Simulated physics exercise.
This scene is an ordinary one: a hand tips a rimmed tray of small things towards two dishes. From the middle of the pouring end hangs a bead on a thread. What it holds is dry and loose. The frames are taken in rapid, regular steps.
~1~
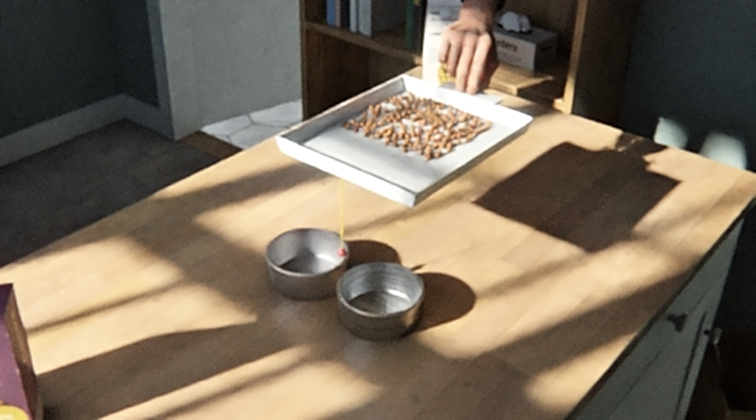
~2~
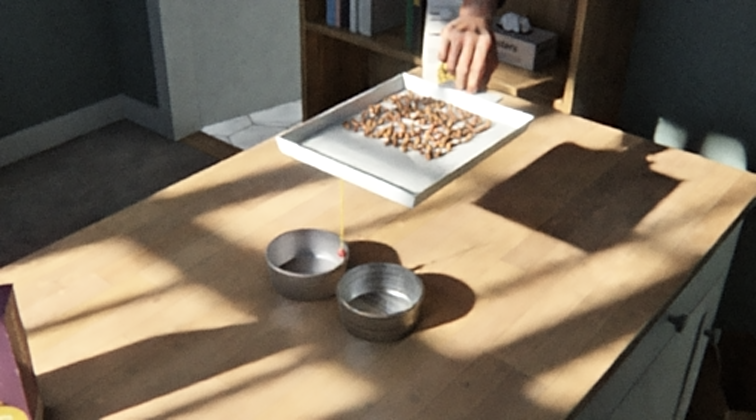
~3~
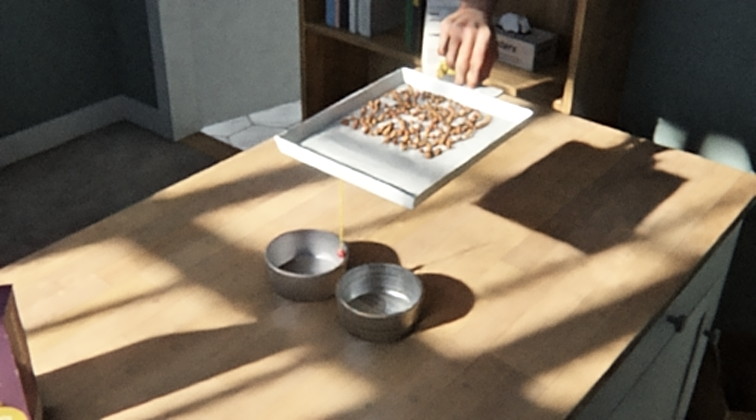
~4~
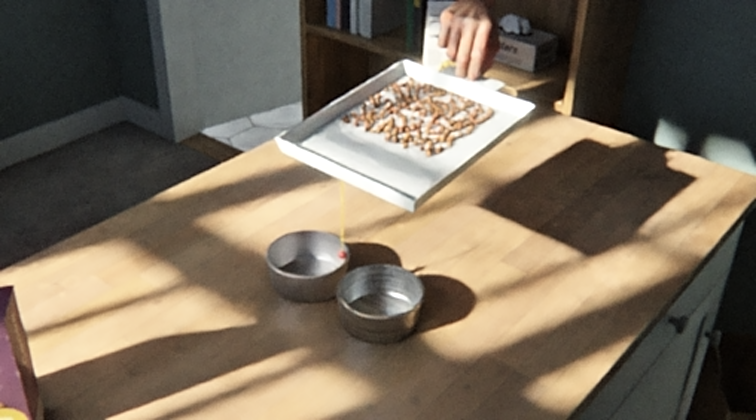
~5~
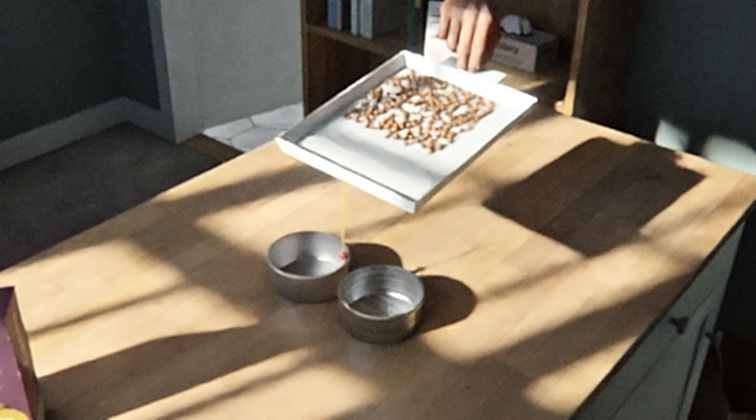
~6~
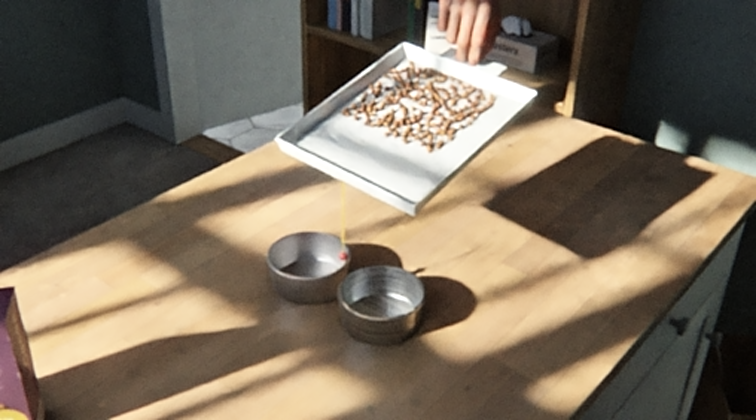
On a sunlit wooden counter, a hand slowly tilts a pale tray of small brown pieces.
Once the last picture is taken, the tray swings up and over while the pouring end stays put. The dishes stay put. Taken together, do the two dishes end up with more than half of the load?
Most of the load will land in the dishes.
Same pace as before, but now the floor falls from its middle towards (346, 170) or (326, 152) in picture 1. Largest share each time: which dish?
For the first slope the lefthand dish, for the second the lefthand dish.
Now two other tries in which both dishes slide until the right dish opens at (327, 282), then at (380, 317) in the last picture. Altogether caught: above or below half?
Short of half, then the bulk of it.
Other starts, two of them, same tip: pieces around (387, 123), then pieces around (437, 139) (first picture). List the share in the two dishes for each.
In order, 70 per cent then 80 per cent.
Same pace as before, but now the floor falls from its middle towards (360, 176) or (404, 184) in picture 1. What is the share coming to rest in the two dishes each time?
The first try gives close to 50 per cent, the second close to 90 per cent.
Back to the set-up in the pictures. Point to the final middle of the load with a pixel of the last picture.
It settles centred around (379, 322).
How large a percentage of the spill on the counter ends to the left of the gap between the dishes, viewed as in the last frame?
About 60 percent.
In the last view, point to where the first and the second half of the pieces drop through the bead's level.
Near (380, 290) to start, and near (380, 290) afterwards.
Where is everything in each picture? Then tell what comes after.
In the first picture, corners of the pouring end near (282, 137) and (413, 192), level; middle of the load near (420, 123), cereal balls; left dish near (280, 280); right dish near (353, 319); bead on its thread near (342, 253).
In the second picture, corners of the pouring end near (281, 137) and (413, 193), level; middle of the load near (419, 122).
In the third picture, corners of the pouring end near (281, 137) and (413, 194), tipped barely, lowest at the right corner; middle of the load near (419, 118).
In the fourth picture, corners of the pouring end near (281, 138) and (413, 197), tipped a little, lowest at the right corner; middle of the load near (420, 113).
In the fifth picture, corners of the pouring end near (281, 138) and (414, 200), tipped a little, lowest at the right corner; middle of the load near (421, 108).
In the sixth picture, corners of the pouring end near (281, 138) and (413, 202), tipped a little, lowest at the right corner; middle of the load near (421, 103); left dish near (281, 283); right dish near (354, 323).
Shortly afterwards, tray tipped steeply; all but a few on the tray; only a few in the right dish; only a few in the left dish; only a few outside both; only a few in the air.
Next, tray tipped right over; near two thirds on the tray; a little in the right dish; only a few in the left dish; a little outside both; near a quarter in the air.
Some moments later, tray tipped past a quarter turn; the bulk in the right dish; only a few in the left dish; near a quarter outside both.
In the end, tray tipped past a quarter turn; the bulk in the right dish; only a few in the left dish; near a quarter outside both.
